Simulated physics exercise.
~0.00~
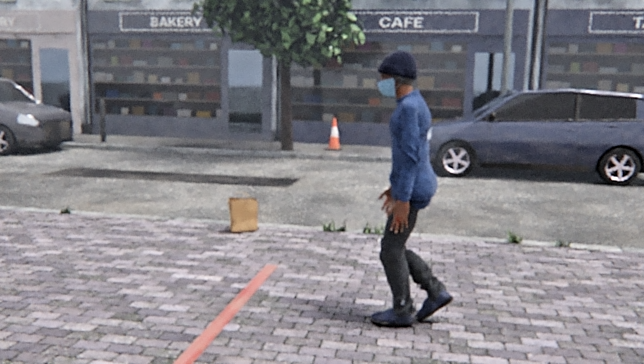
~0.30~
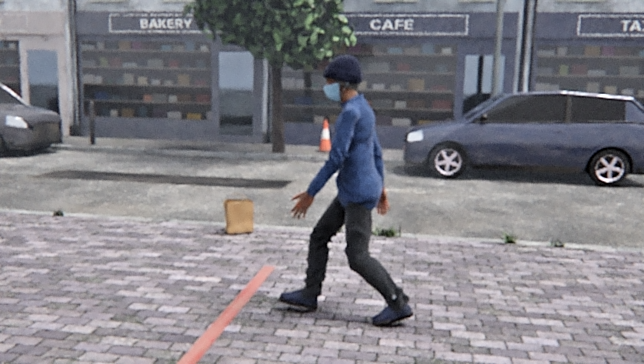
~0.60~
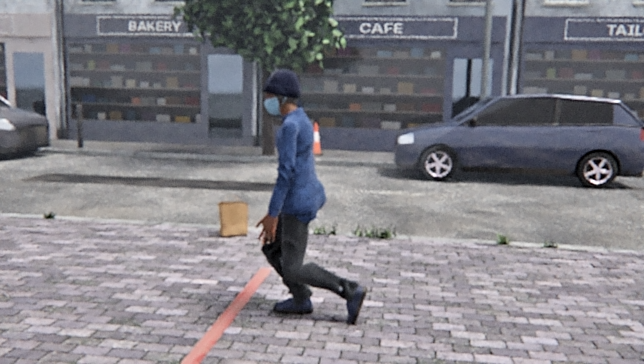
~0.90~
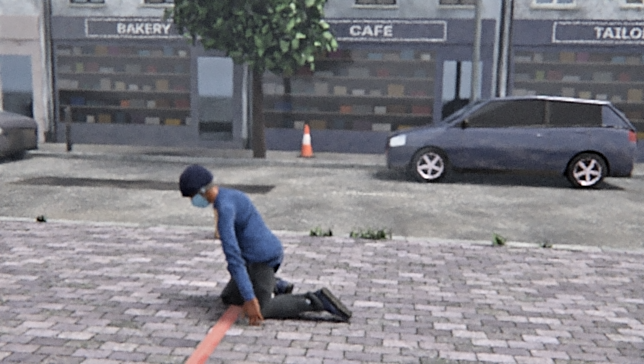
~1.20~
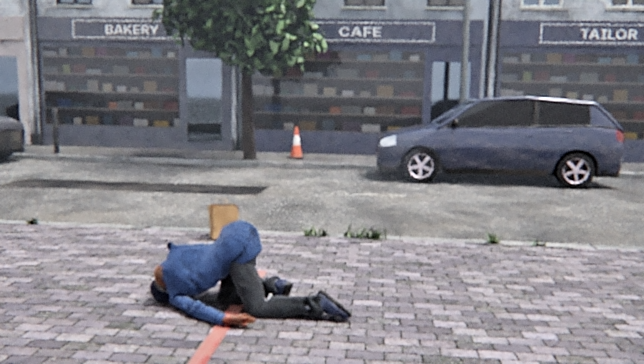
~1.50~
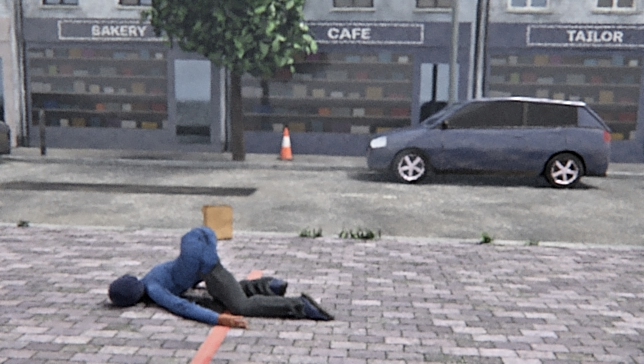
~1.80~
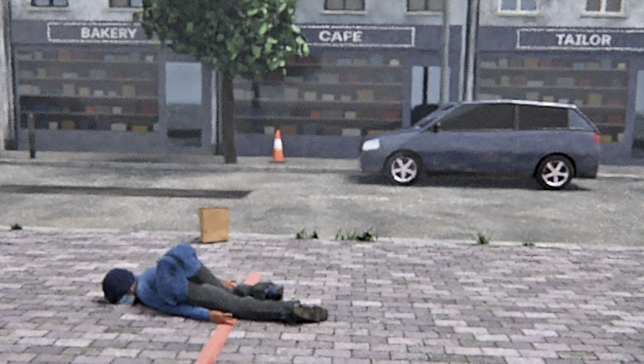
The video shows a masked person in a dark cap and blue top walking left along a paved area toward a red line, sinking to the knees, then folding forward and ending lying across the line, head and hips beyond it, opposite parked cars and shops.
